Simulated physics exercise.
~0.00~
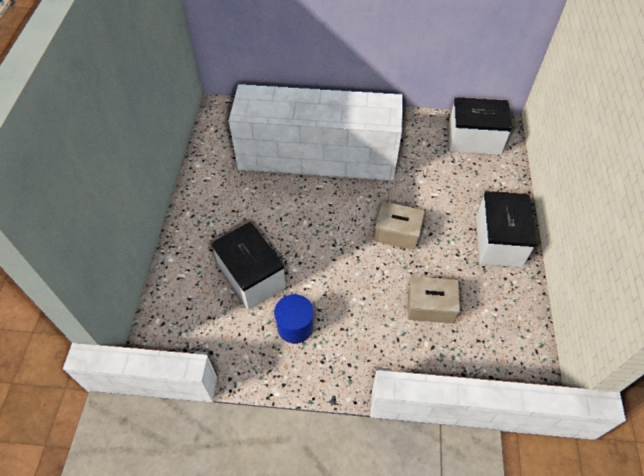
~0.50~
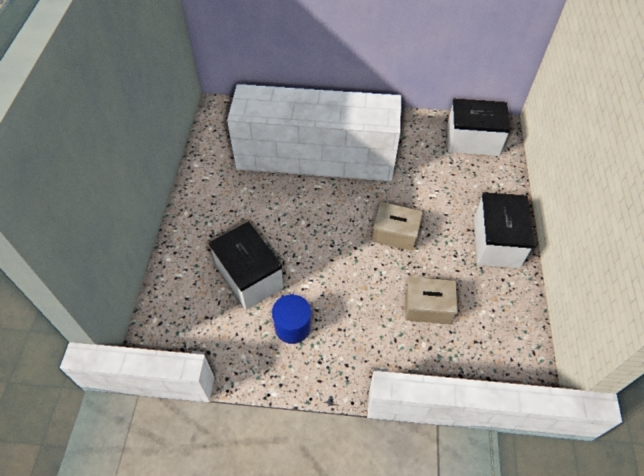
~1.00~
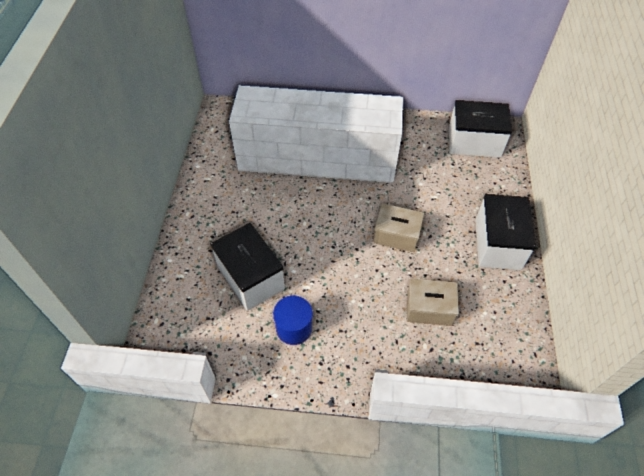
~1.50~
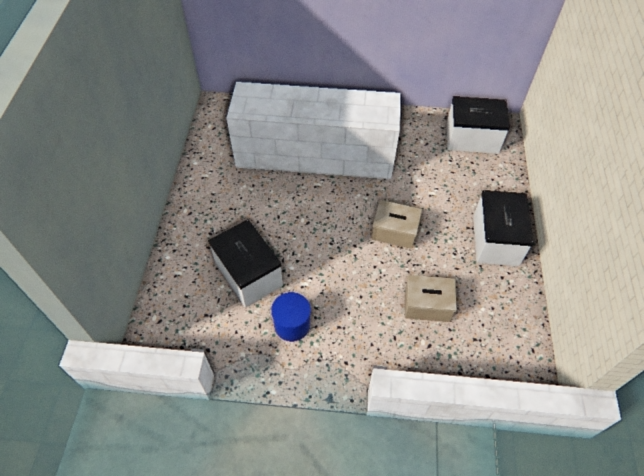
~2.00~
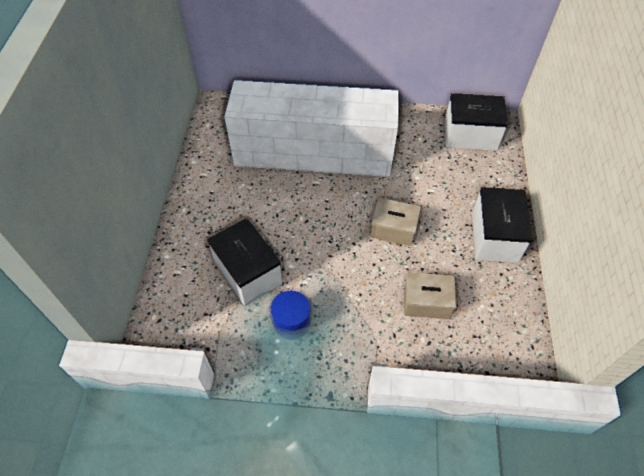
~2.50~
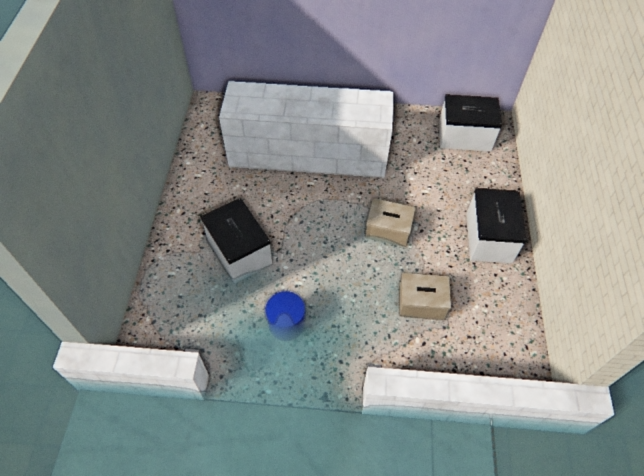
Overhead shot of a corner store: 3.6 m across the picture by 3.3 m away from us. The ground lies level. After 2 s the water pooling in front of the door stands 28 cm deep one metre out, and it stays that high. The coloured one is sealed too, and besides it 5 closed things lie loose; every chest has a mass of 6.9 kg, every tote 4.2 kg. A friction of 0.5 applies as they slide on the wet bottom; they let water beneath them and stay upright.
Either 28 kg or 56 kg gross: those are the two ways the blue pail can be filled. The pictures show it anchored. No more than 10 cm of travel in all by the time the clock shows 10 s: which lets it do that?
Answer: 56 kg, not 28 kg.
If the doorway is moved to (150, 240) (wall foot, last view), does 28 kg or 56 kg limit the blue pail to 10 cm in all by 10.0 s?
In that setup the first mass works.
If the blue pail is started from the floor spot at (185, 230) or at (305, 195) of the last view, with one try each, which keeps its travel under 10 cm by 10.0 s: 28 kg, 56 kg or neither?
Well, at the first spot either weight will do, and at the second either weight will do.
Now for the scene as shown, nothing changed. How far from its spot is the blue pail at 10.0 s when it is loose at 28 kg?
Roughly 40 cm.
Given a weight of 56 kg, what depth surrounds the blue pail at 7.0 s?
Close to 16 cm deep.
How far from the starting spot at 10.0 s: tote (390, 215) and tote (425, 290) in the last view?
120 cm, 60 cm.
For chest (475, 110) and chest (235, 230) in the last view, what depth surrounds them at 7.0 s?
About 16 and 13 cm.
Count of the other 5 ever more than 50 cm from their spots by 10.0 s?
5.
After 3.5 s the blue pail would be 43 cm from its start with 28 kg and 0 cm from its start with 56 kg; 12 cm of water round it then.
After 4.5 s the blue pail would be 44 cm from its start with 28 kg and 0 cm from its start with 56 kg; 11 cm of water round it then.
After 7.0 s the blue pail would be 44 cm from its start with 28 kg and 0 cm from its start with 56 kg; 16 cm of water round it then.
After 10.0 s the blue pail would be 44 cm from its start with 28 kg and 0 cm from its start with 56 kg; 18 cm of water round it then.
